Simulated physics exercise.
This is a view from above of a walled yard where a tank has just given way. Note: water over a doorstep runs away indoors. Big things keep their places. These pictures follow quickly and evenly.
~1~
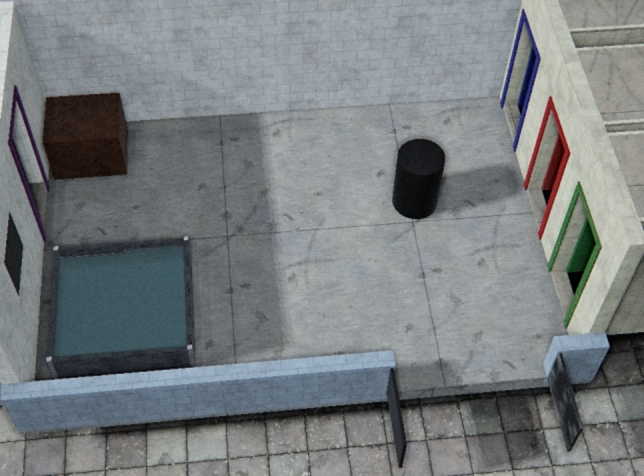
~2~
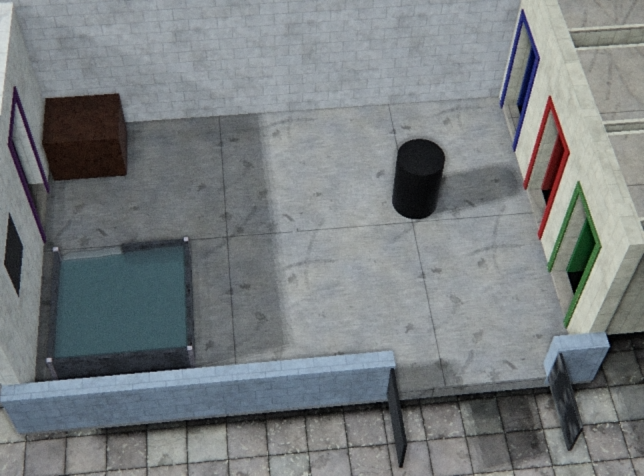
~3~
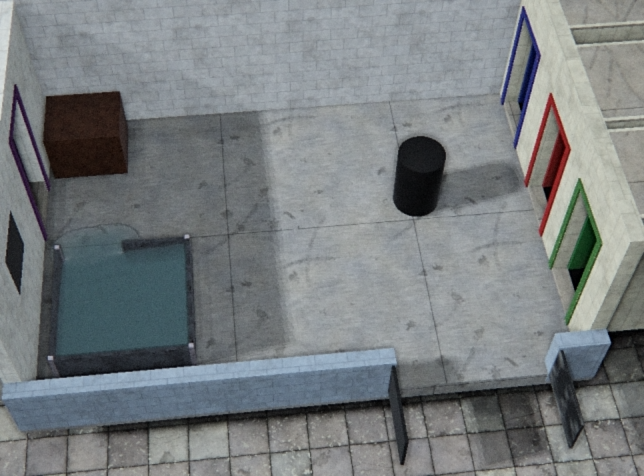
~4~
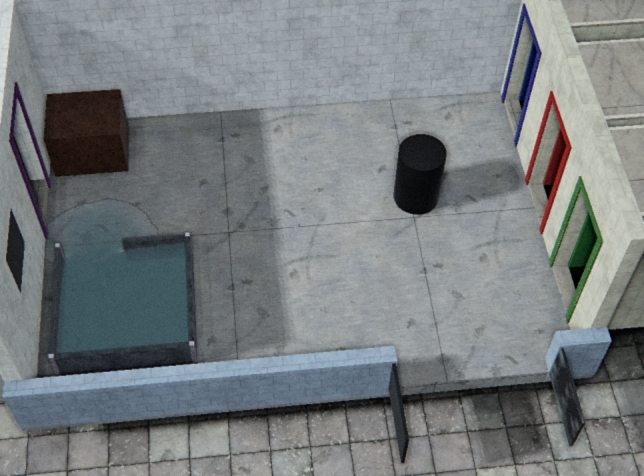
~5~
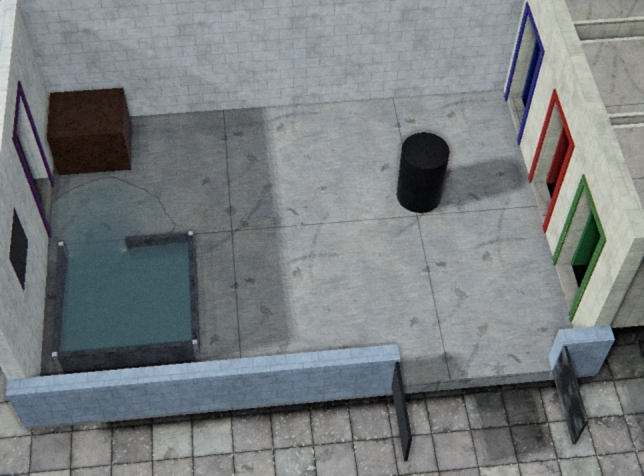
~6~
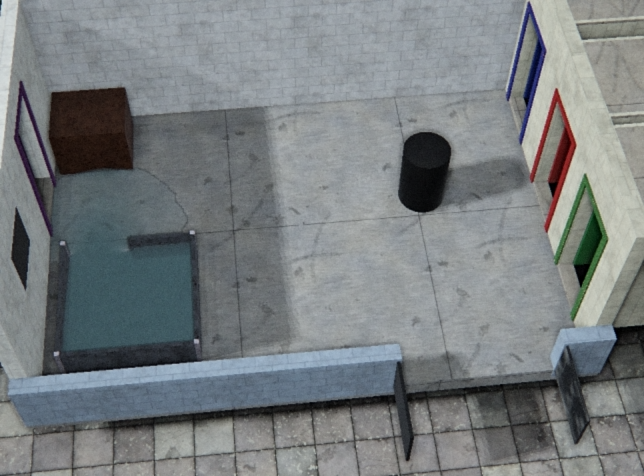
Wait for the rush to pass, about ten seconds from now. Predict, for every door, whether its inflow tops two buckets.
Purple door: Does not top two buckets; green door: Does not top two buckets; blue door: Does not top two buckets; red door: Does not top two buckets.
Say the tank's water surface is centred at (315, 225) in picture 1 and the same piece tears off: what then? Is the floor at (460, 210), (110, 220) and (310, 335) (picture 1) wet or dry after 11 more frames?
Well, in the order you listed them, they'd be unreached, unreached and unreached.
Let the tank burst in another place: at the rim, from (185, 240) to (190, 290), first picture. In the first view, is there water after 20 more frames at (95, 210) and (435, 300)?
Note: Point one unreached; point two inundated.
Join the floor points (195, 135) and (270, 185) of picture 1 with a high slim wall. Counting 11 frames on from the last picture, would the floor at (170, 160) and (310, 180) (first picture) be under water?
Taking the points in order, the first is inundated and the second is high and dry.
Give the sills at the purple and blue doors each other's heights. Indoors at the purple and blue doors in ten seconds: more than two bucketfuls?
Looking at purple first, it breaks the limit, but blue remains below the limit.
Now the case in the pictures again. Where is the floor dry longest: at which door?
That would be the door marked green.
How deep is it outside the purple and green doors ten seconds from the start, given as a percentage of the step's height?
I'd put the first at close to 30 per cent and the second at close to 50 per cent.
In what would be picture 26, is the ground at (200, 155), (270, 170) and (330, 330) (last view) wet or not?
First swamped, then swamped, then spared.
A moment on, water covers 10 % of the floor; the purple door wet at the sill, nothing in, the green door not reached, the blue door not reached, the red door not reached.
Next, water covers 15 % of the floor; the purple door wet at the sill, nothing in, the green door not reached, the blue door not reached, the red door not reached.
Then, water covers 35 % of the floor; the purple door under two buckets in, the green door not reached, the blue door not reached, the red door not reached.
Later, water covers 65 % of the floor; the purple door under two buckets in, the green door not reached, the blue door wet at the sill, nothing in, the red door not reached.
In the end, water covers 90 % of the floor; the purple door under two buckets in, the green door wet at the sill, nothing in, the blue door wet at the sill, nothing in, the red door under two buckets in.
